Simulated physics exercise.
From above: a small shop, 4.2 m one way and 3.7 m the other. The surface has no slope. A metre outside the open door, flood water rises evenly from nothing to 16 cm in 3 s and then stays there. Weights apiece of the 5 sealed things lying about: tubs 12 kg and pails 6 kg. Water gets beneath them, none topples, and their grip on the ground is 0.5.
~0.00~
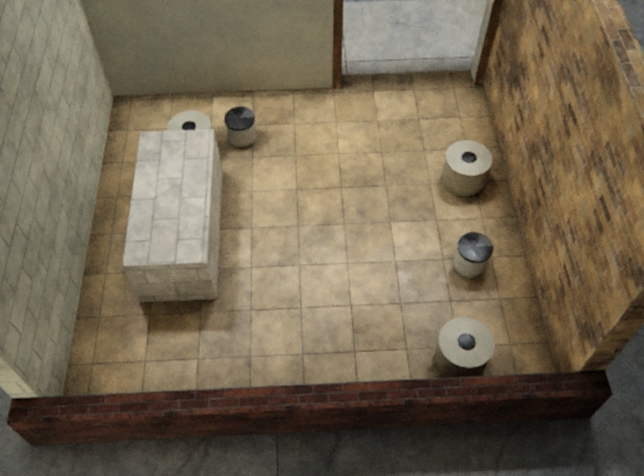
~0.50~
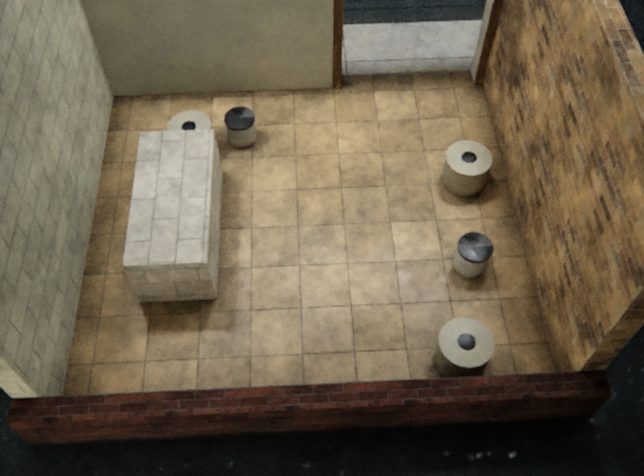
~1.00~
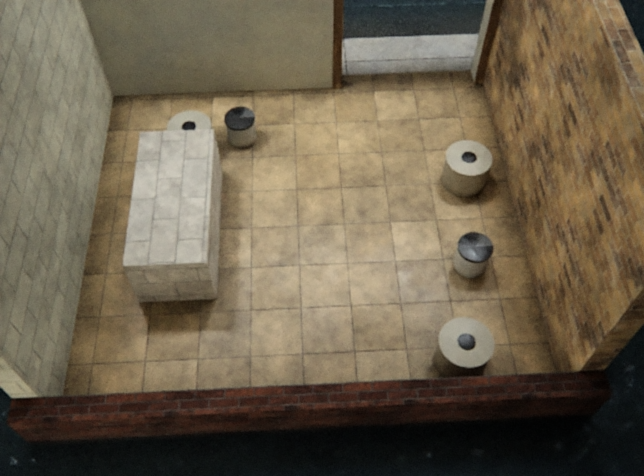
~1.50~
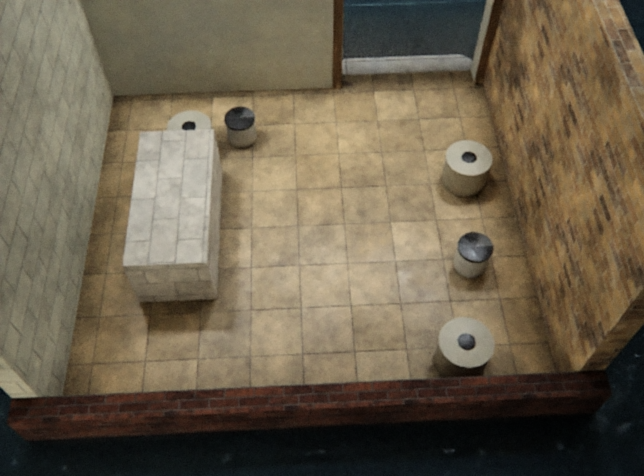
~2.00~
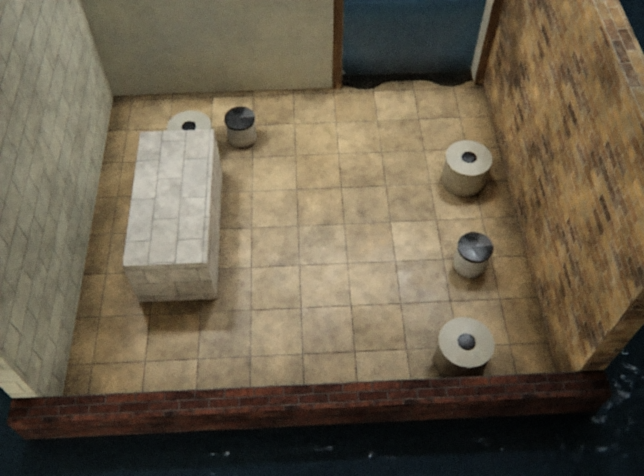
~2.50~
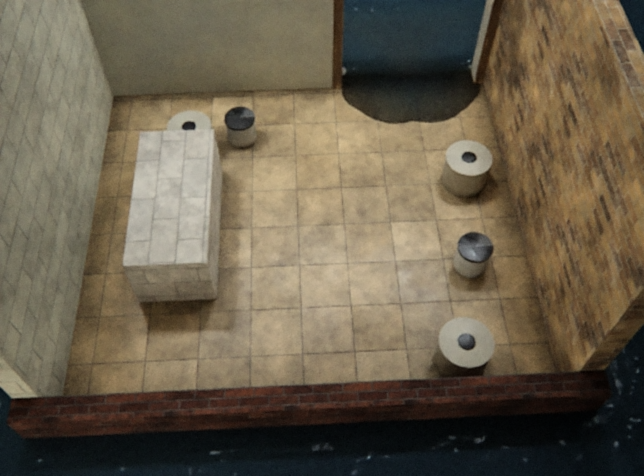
Dark water spreads over the grey ground outside a small tiled shop, seen from above by a still camera. Inside stand a pale block counter at left, round pale tubs and smaller dark-topped pails at the back left and along the brown brick wall at right. The water darkens the front ground, creeps up to the open back doorway, then crosses the threshold in a rounded patch, while everything inside stays put.
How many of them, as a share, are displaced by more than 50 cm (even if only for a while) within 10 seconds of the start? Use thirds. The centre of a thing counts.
It is from one to two thirds.
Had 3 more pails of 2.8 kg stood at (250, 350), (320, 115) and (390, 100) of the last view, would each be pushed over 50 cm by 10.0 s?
In that order: Over, short of it, more.
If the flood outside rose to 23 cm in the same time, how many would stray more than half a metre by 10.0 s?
Then 3.
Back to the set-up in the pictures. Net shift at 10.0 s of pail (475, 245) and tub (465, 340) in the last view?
In turn: 100 cm, 10 cm.
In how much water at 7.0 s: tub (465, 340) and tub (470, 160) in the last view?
Roughly 7 and 6 cm.
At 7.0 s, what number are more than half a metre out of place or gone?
By then 1.
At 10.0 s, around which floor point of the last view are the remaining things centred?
Near (363, 255).
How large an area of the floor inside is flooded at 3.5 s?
Some 2.5 m2.
After 3.5 s 0 of 5 are over 50 cm from their spots; 0 afloat.
After 4.5 s 0 of 5 are over 50 cm from their spots; 0 afloat.
After 7.0 s 1 of 5 are over 50 cm from their spots; 1 afloat.
After 10.0 s 2 of 5 are over 50 cm from their spots, and 3 have been at some point; 3 afloat.
